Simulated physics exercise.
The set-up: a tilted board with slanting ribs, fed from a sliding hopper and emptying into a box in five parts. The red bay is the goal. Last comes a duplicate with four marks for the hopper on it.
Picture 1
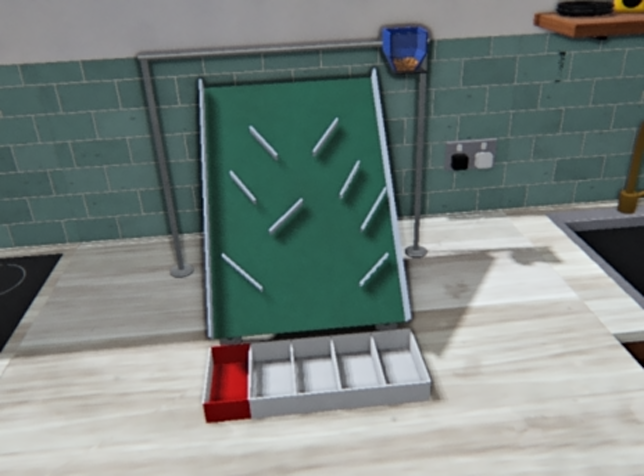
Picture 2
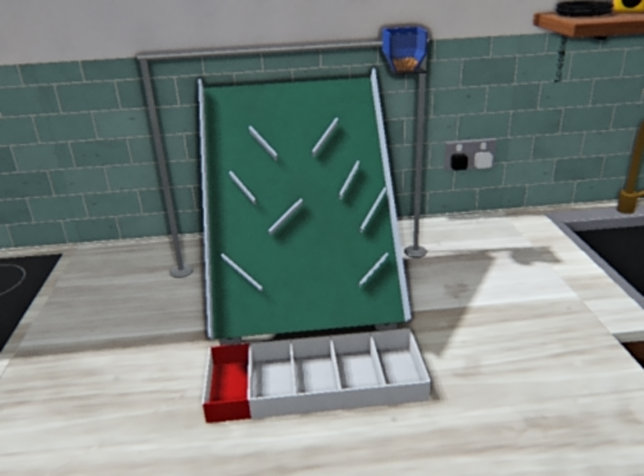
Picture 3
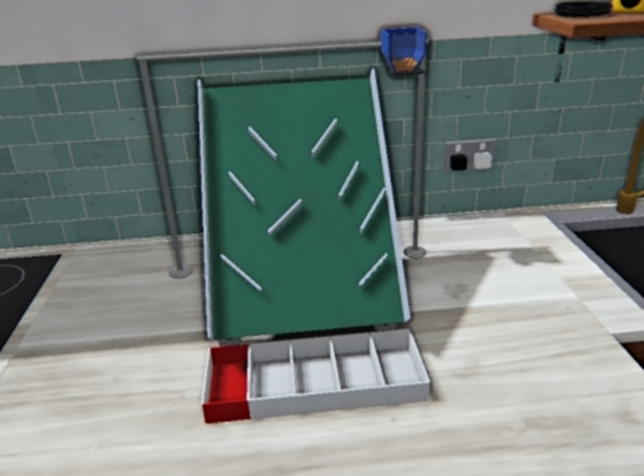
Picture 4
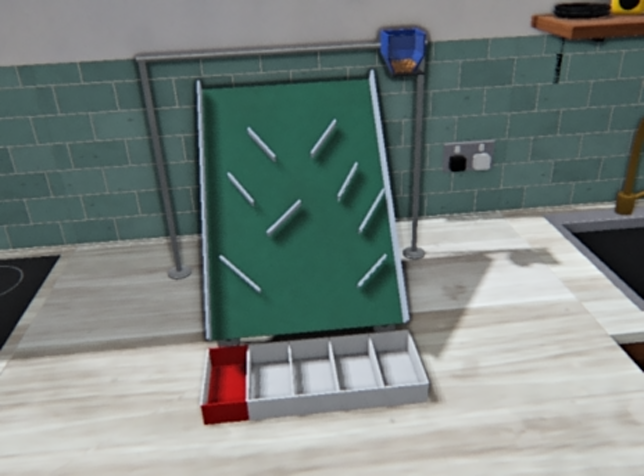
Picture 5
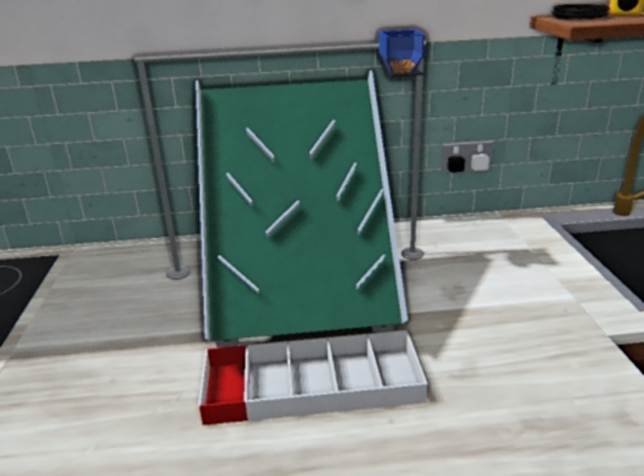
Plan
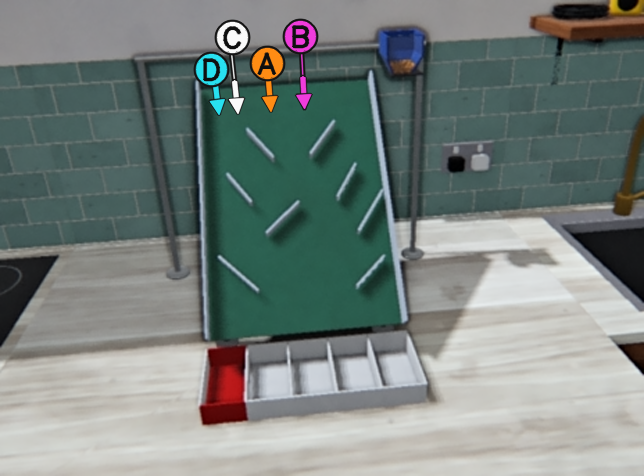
Green tilted board with slanting ribs standing motionless above a box with one red bay, a blue hopper staying at upper right.
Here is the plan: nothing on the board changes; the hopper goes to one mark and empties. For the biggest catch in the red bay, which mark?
D works best here.
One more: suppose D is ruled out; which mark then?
The answer is C.
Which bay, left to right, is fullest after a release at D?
The first.
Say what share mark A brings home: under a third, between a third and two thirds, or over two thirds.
Mark A gives under a third.
On the marked copy, mark A meets the board at (270, 105); mark B meets the board at (304, 103); mark C meets the board at (237, 108); mark D meets the board at (218, 109).
For mark A, not one piece in the red bay, almost all in other bays, just a few outside the box.
For mark B, just a few in the red bay, almost all in other bays.
For mark C, roughly a quarter in the red bay, the larger part in other bays, just a few outside the box.
For mark D, roughly half in the red bay, roughly half in other bays.
